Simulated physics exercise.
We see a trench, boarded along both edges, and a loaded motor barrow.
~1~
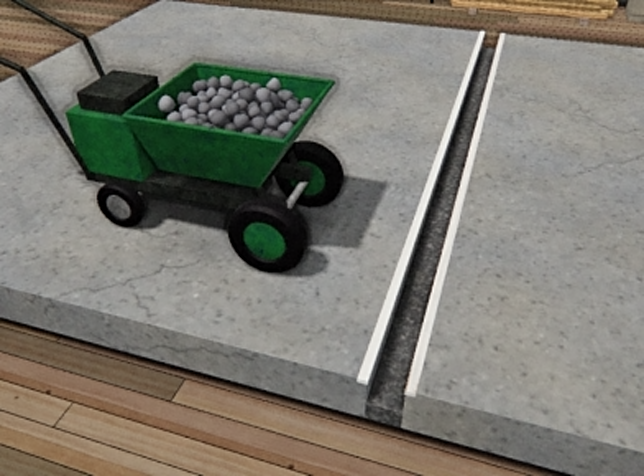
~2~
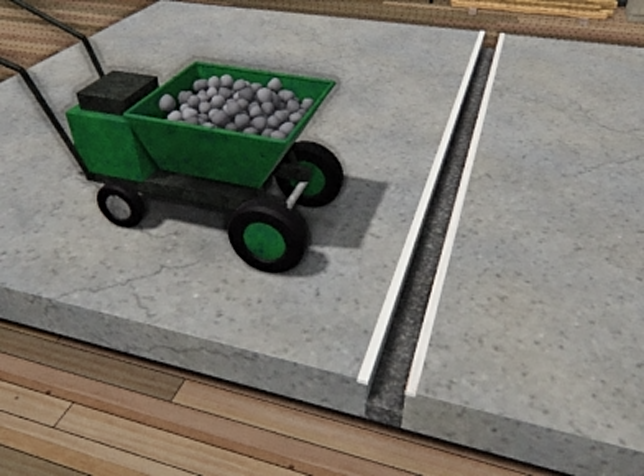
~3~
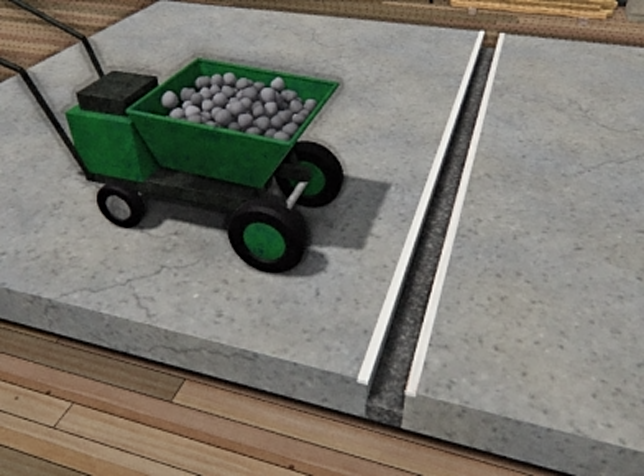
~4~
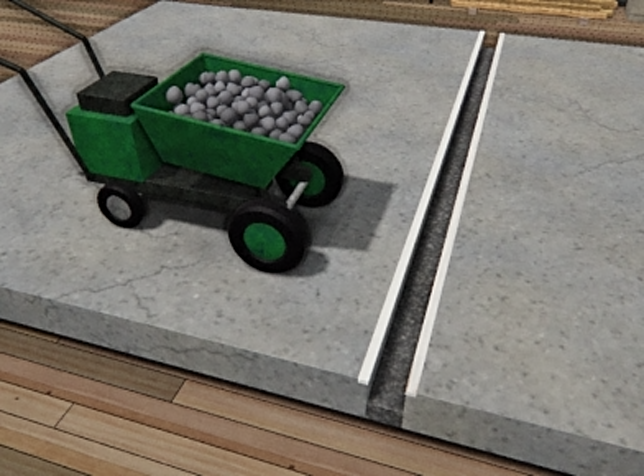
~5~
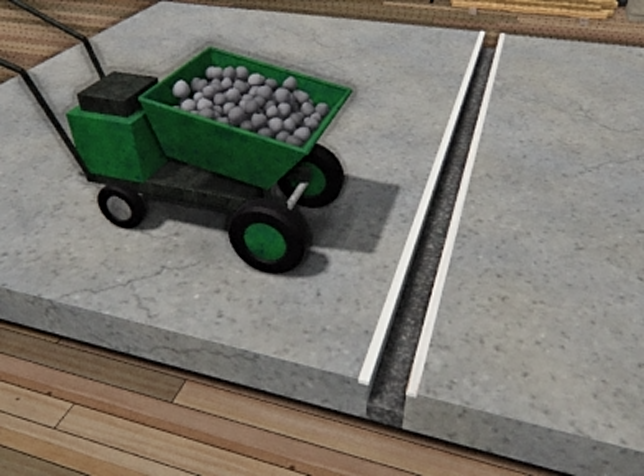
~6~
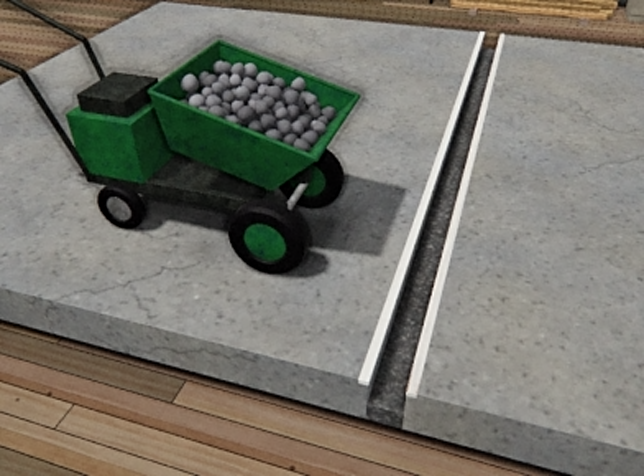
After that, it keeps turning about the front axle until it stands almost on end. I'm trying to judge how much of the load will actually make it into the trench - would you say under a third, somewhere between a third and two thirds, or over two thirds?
I predict the trench will see a third to two thirds of the load.
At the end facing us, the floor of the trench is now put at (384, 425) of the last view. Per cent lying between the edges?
60 %, roughly.
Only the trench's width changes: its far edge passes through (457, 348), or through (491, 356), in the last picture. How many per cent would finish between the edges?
You'd get 80 % in the first case and 90 % in the second.
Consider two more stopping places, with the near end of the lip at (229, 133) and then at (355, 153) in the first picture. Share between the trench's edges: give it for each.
Some 30 in a hundred, then some 0 in a hundred.
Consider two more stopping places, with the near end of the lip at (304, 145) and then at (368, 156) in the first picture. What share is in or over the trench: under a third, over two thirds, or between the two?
For the first case, one to two thirds; for the second case, below one third.
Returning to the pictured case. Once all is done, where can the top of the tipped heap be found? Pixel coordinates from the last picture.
Top estimate: About (425, 237).
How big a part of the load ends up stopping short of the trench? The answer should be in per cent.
Around 20 per cent.
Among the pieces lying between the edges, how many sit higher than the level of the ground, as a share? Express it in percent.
Roughly 40 percent of them.
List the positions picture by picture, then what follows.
Lip of the skip at (285, 142), level; top of the load at (232, 106), round cobbles; first edge of the trench at (380, 329); far edge at (424, 340), the trench under half as wide as the skip, and about as deep as wide, in the first picture.
Lip of the skip at (286, 143), level; top of the load at (232, 106), in the second picture.
Lip of the skip at (290, 145), tipped barely; top of the load at (225, 106), in the third picture.
Lip of the skip at (297, 148), tipped a little; top of the load at (230, 104), in the fourth picture.
Lip of the skip at (306, 153), tipped a little; top of the load at (237, 102), in the fifth picture.
Lip of the skip at (316, 159), tipped clearly; top of the load at (220, 95); first edge of the trench at (381, 330); far edge at (425, 340), in the sixth picture.
Soon after the last picture, skip tipped steeply; all in the skip.
A little later, skip tipped right over; most in the skip; a stray few short of the trench; a small part in or heaped over the trench; a stray few beyond it; a small part falling.
Later still, skip tipped right over; about a quarter in the skip; a small part short of the trench; about a third in or heaped over the trench; about a quarter beyond it.
By the end, skip tipped right over; a stray few in the skip; about a quarter short of the trench; about half in or heaped over the trench; about a quarter beyond it.
